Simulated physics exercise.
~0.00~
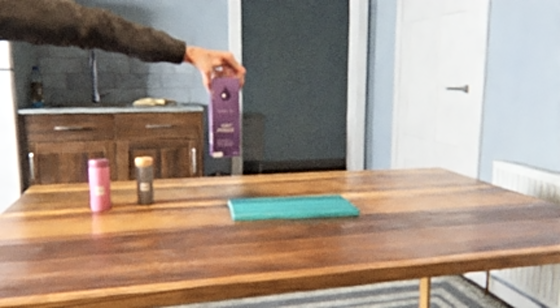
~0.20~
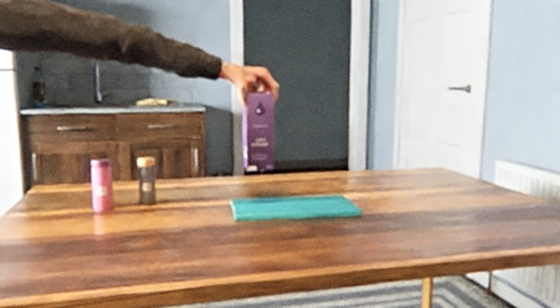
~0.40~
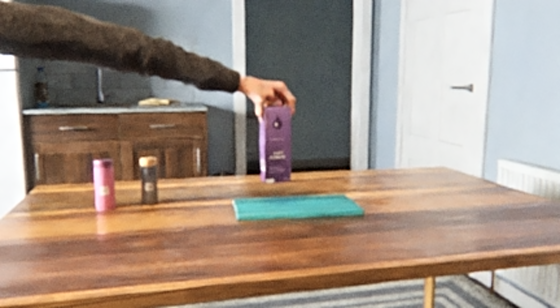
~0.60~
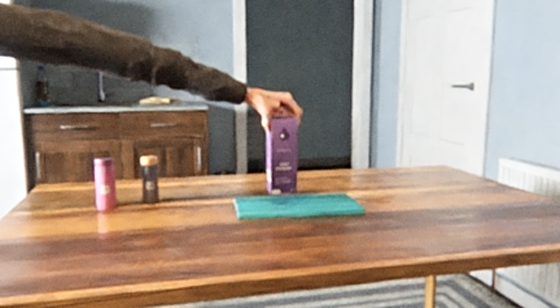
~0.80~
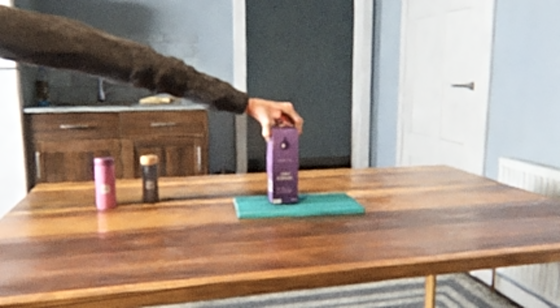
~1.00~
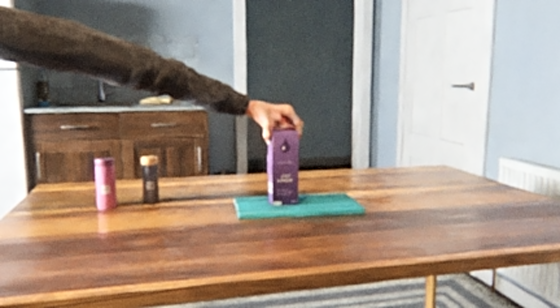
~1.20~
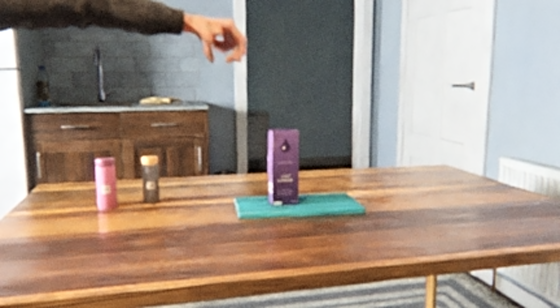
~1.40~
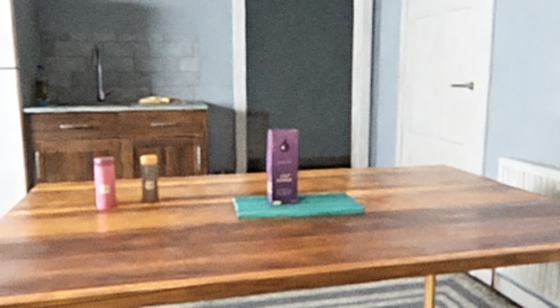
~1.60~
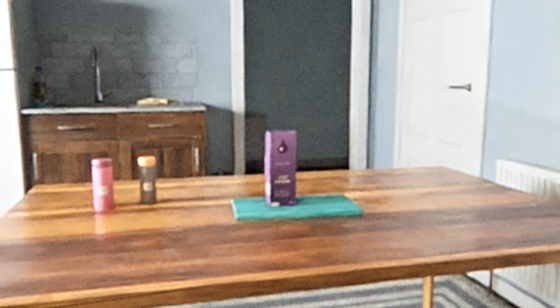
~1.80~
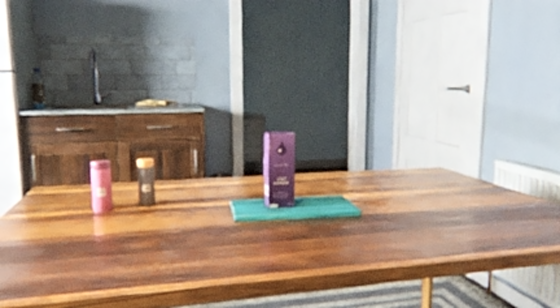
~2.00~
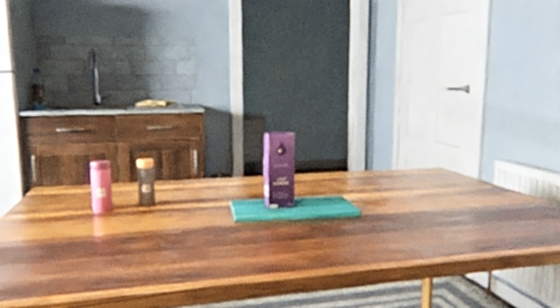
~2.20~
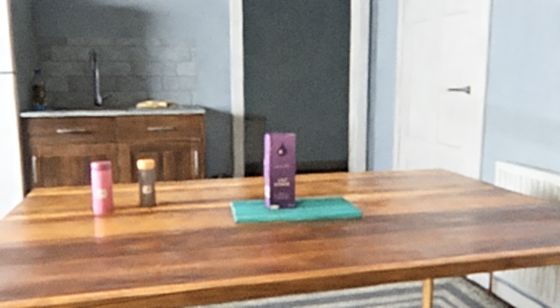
In a room with a kitchen counter and sink behind, a slightly swaying camera looks across a wooden table from its front side. A pink shaker and a grey shaker stand at the left, and a turquoise board lies flat near the middle. An arm in a dark sleeve reaches in from the left, holding a purple carton upright above the table. The hand moves it right and lowers it onto the board, then lets go and withdraws to the left. The carton stays standing on the board, with both shakers still in place.
